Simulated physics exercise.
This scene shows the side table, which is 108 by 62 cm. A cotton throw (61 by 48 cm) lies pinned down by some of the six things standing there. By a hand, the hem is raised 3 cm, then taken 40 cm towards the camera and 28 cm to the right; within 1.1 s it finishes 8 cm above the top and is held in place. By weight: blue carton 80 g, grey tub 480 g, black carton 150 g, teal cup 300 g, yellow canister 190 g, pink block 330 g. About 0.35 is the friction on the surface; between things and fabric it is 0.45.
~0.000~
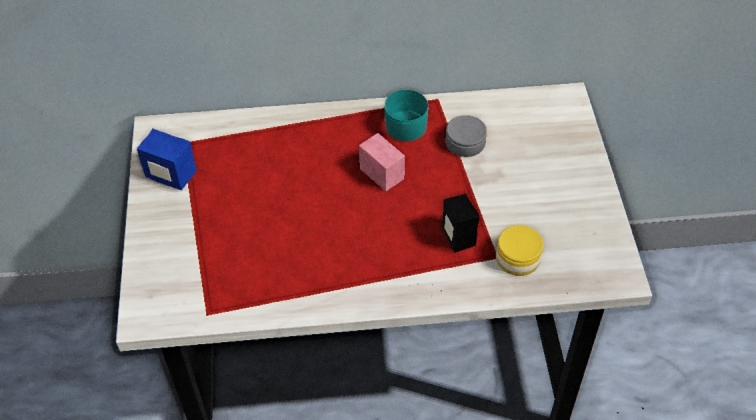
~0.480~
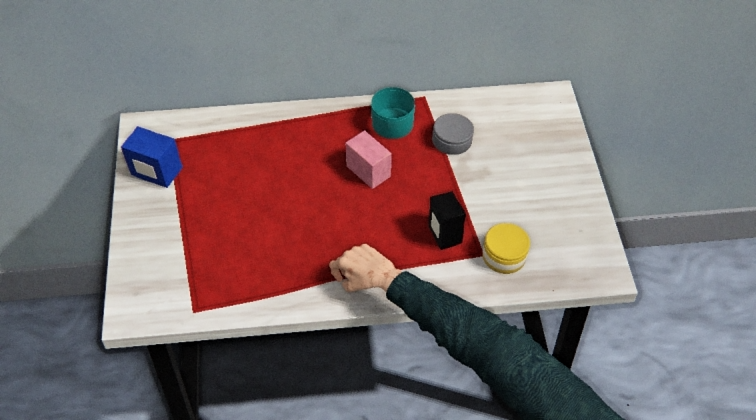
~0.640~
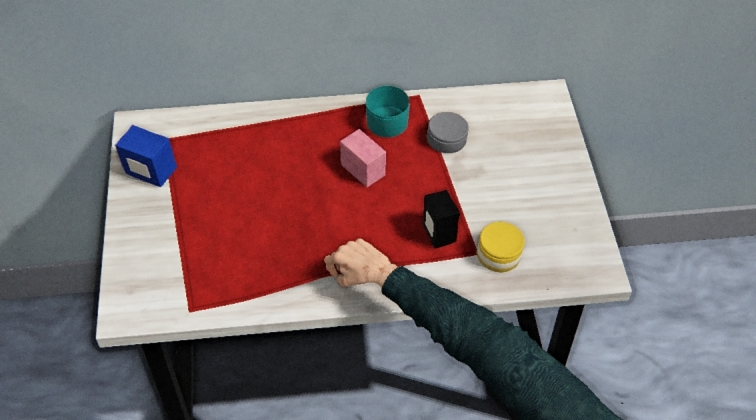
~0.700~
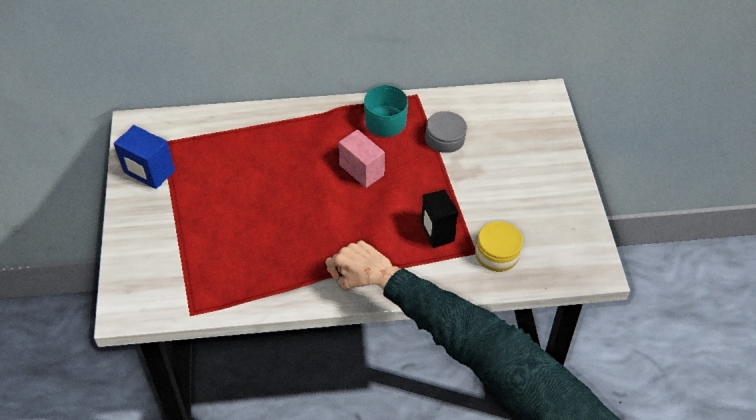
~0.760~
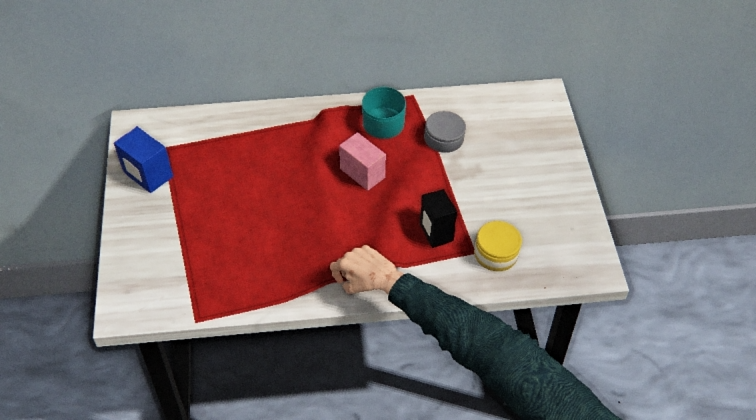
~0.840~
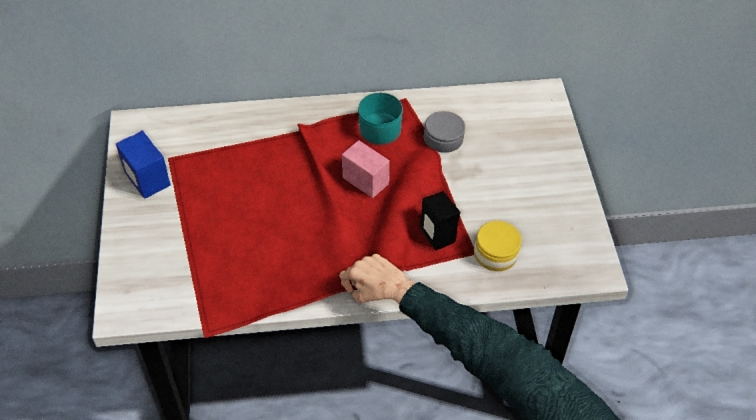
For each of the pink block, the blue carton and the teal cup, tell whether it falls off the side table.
At the end, pink block: Lost; blue carton: Safe; teal cup: Lost.
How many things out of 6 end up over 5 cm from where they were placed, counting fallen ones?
The number is 3.
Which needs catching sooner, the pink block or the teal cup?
First: Pink.
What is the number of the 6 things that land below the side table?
After counting, the figure is 2.
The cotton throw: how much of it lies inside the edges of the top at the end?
About 0 per cent.
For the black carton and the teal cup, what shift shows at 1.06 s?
Black carton 6 cm, teal cup 15 cm.
By 1.1 s, 85 % of the cotton throw is still over the top; pink block 15 cm off its start, teal cup 14 cm off its start, blue carton 3 cm off its start.
By 1.3 s, 55 % of the cotton throw is still over the top; pink block 30 cm off its start, teal cup 28 cm off its start, blue carton 3 cm off its start.
By 1.5 s, 20 % of the cotton throw is still over the top; pink block 44 cm off its start at (413, 317), teal cup 40 cm off its start at (376, 244), blue carton 3 cm off its start at (139, 150).
By 1.7 s, 0 % of the cotton throw is still over the top; teal cup 56 cm off its start, pink block over the edge, blue carton 3 cm off its start.
By 3.3 s, 0 % of the cotton throw is still over the top; teal cup over the edge, pink block over the edge, blue carton 3 cm off its start at (139, 150), black carton on its side, 13 cm off its start at (475, 269).
